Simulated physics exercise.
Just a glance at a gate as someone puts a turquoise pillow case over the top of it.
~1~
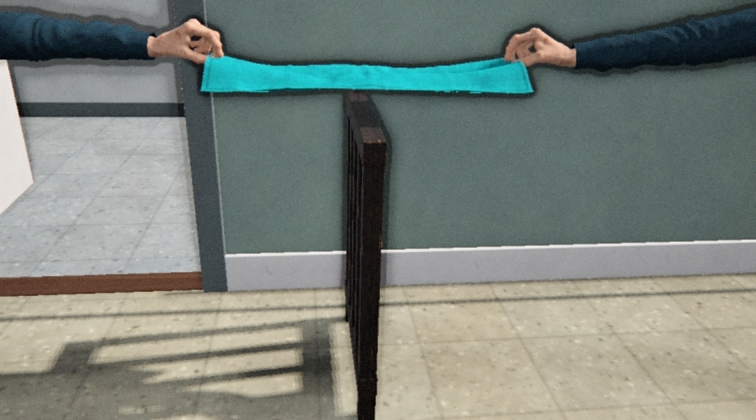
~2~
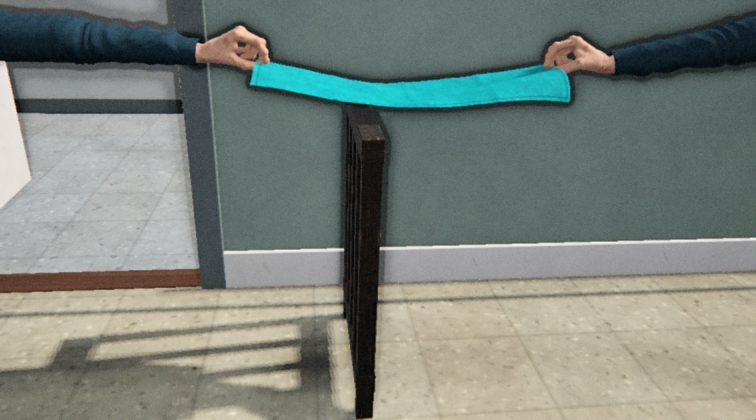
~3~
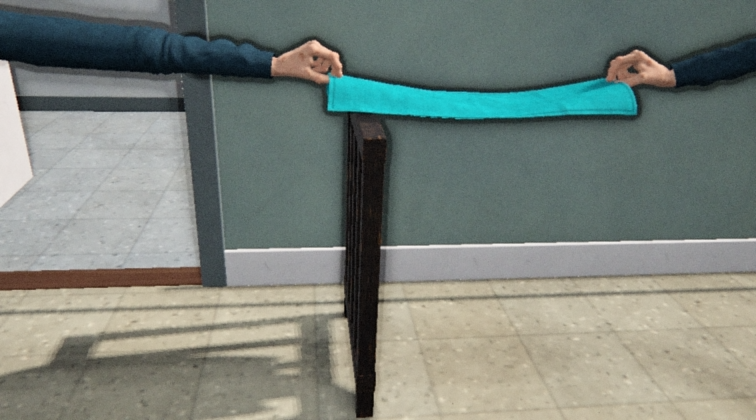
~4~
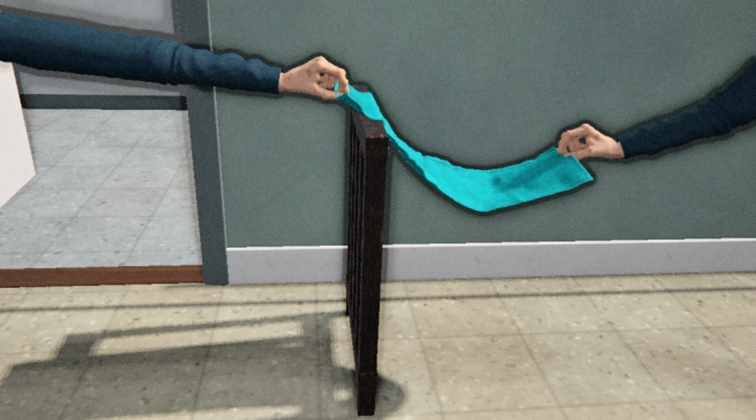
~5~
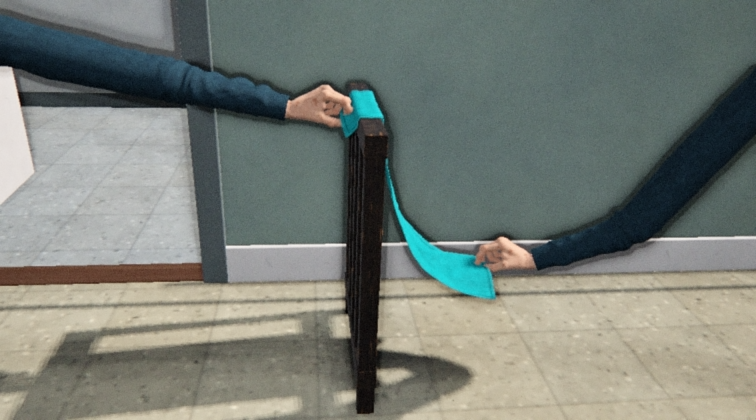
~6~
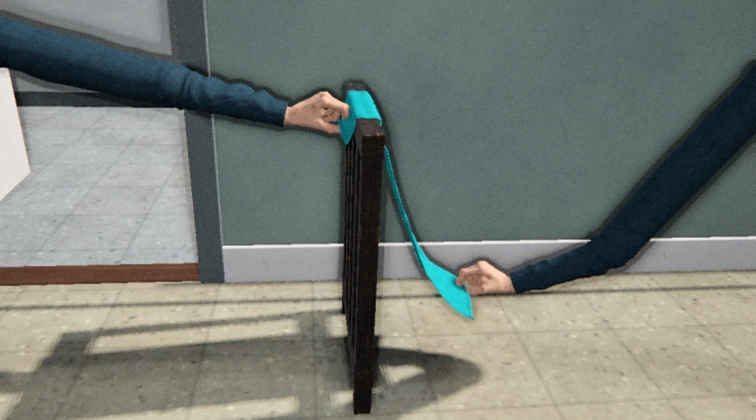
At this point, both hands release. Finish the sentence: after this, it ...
After this, it comes off on the right.
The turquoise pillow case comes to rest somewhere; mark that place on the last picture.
It comes to rest at roughly (391, 351).
Then, 0.22 s after the last picture, pillow case sliding right.
Then, 0.42 s after the last picture, pillow case clear of the top and falling near (392, 321).
Then, 0.60 s after the last picture, pillow case in a heap on the floor near (391, 350).
At rest, pillow case in a heap on the floor near (391, 351). The turquoise pillow case goes down on the right side.
